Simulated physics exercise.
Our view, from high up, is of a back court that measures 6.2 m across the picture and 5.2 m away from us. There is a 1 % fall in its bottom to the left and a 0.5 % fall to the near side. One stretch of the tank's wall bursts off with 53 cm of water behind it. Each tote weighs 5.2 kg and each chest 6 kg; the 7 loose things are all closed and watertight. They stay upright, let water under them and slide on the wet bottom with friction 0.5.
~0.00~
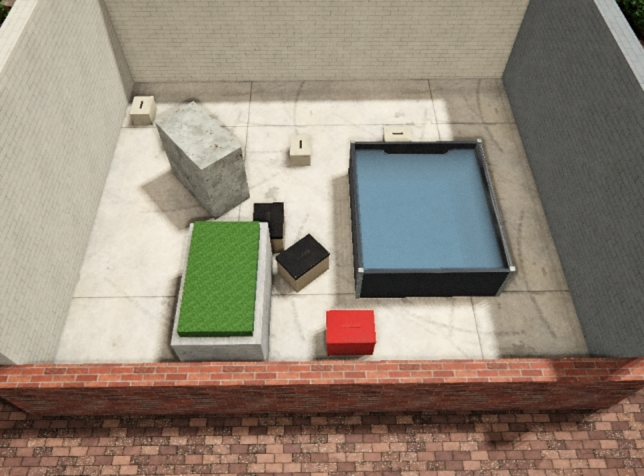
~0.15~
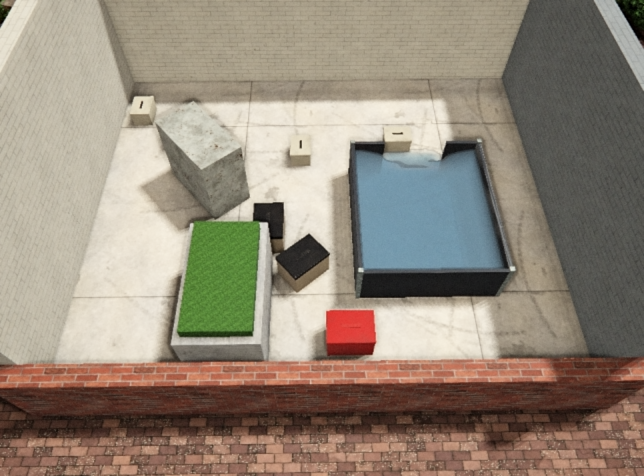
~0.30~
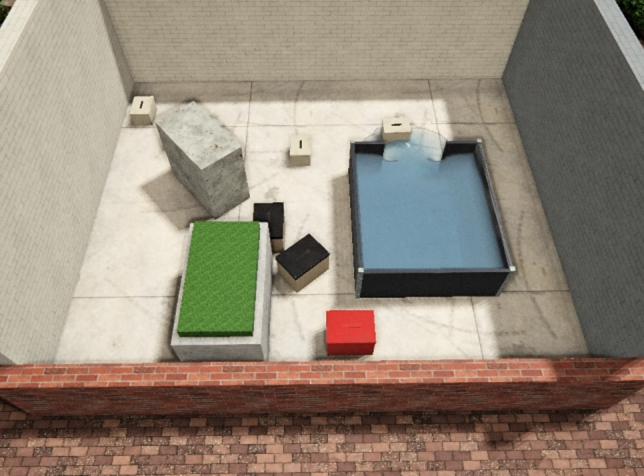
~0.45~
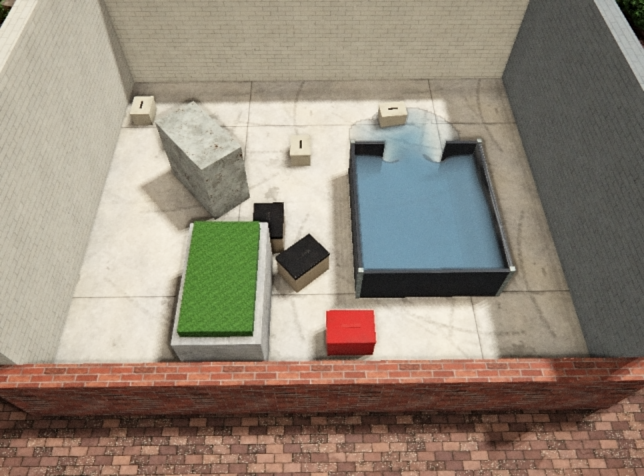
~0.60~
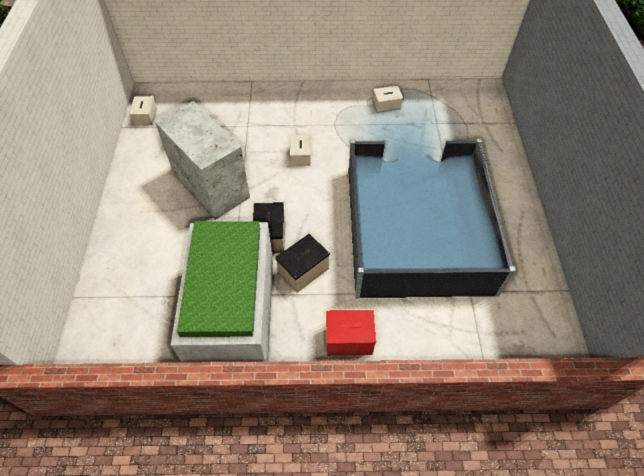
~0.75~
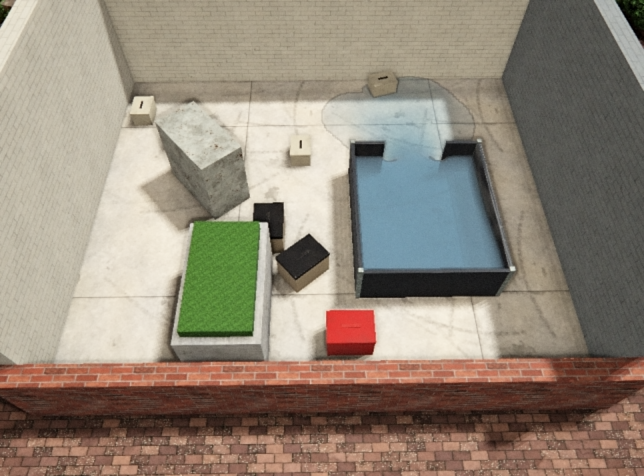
In a walled back court, part of the far side of a water-filled tank opened, and water poured out and spread over the floor, pushing a small pale box back toward the rear wall.
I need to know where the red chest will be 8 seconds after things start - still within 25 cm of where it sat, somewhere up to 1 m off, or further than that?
It will cover a modest distance.
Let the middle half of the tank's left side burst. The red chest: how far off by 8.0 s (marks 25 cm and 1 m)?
The red chest is swept a long way.
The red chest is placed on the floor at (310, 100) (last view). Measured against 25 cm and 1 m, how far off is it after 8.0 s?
As it turns out, it is swept away.
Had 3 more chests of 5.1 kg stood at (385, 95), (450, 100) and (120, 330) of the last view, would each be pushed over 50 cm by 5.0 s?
Taking them in order: Far enough, far enough and not far enough.
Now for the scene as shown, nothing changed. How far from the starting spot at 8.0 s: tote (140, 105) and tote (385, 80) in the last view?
In turn: 400 cm, 450 cm.
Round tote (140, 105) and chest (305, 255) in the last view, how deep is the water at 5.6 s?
3 and 0 cm.
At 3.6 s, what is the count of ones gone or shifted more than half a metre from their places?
Tally: 1.
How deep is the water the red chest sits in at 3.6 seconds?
Near 0 cm deep.
After 1.6 s the red chest is near (351, 326), 0.0 m from its start, aground; 1 afloat.
After 3.6 s the red chest is near (351, 326), 0.0 m from its start, aground; 2 afloat.
After 5.6 s the red chest is near (351, 326), 0.0 m from its start, aground; 1 afloat.
After 8.0 s the red chest is near (295, 318), 0.6 m from its start, afloat; 3 afloat.
